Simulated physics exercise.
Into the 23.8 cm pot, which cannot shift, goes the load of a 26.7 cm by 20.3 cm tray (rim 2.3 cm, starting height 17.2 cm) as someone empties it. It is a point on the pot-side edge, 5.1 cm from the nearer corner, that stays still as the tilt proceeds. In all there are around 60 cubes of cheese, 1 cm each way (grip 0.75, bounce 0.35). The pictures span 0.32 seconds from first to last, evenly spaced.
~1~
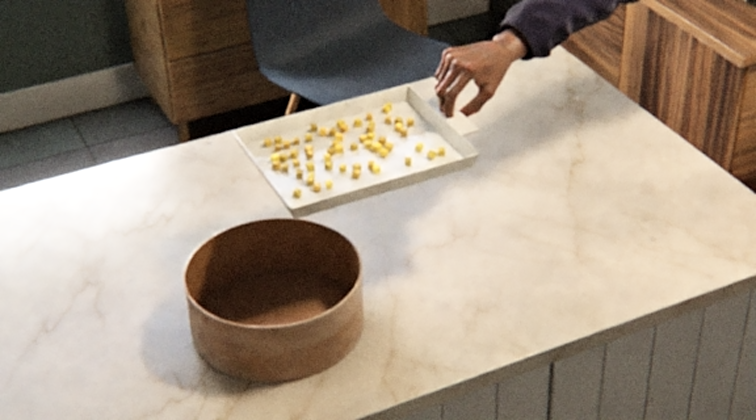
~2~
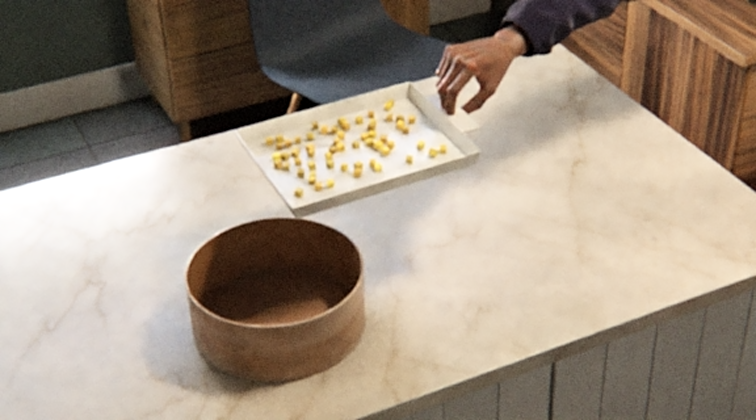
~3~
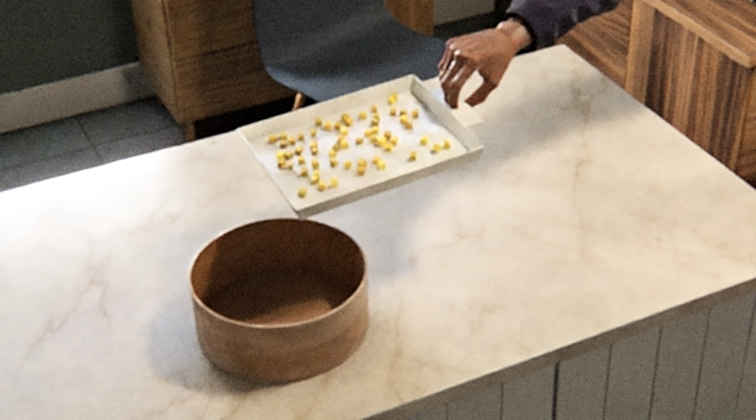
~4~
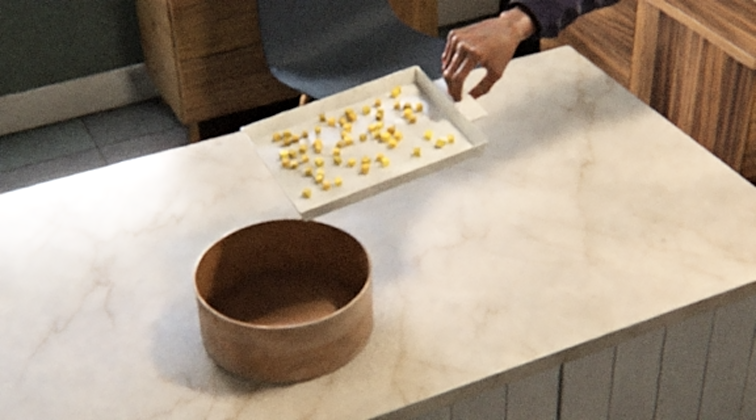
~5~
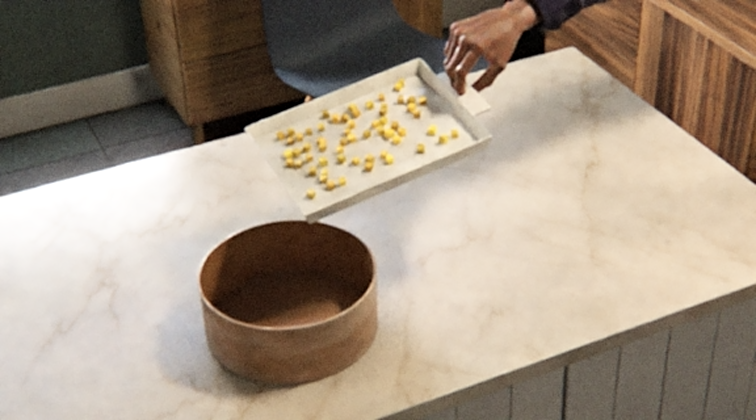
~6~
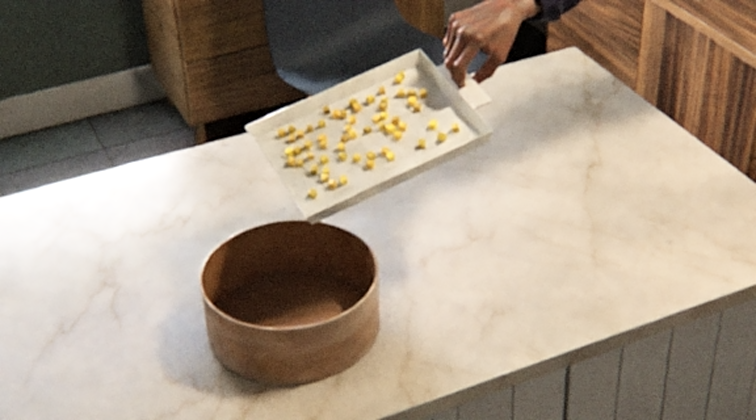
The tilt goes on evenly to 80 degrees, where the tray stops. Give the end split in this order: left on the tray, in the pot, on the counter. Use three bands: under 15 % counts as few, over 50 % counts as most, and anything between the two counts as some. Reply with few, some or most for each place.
Tray: Most, pot: Some, counter: Few.
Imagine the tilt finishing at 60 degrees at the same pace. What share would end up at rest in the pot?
You'd end up with some 35 % in the pot.
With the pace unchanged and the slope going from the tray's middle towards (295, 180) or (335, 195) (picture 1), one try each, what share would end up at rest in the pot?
Around 25 % for the first direction, around 45 % for the second.
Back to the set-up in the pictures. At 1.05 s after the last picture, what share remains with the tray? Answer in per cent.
Some 65 per cent of the load.
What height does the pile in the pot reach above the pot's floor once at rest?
My guess is around 1.0 centimetres.
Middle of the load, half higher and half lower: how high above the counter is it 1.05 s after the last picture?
Roughly 18 centimetres.
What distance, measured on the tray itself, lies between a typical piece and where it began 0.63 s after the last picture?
I'd say close to 8 centimetres.
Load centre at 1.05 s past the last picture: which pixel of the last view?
Approx. (297, 214).
Then, 0.63 s after the last picture, tilt 45 degrees; the tray holds 100 %, the pot 0 %.
Then, 1.05 s after the last picture, tilt 66 degrees; the tray holds 65 %, the pot 30 %.
Then, 1.55 s after the last picture, tilt 80 degrees; the tray holds 60 %, the pot 40 %.
In the end, tray 60 %, pot 40 %, counter 0 %.
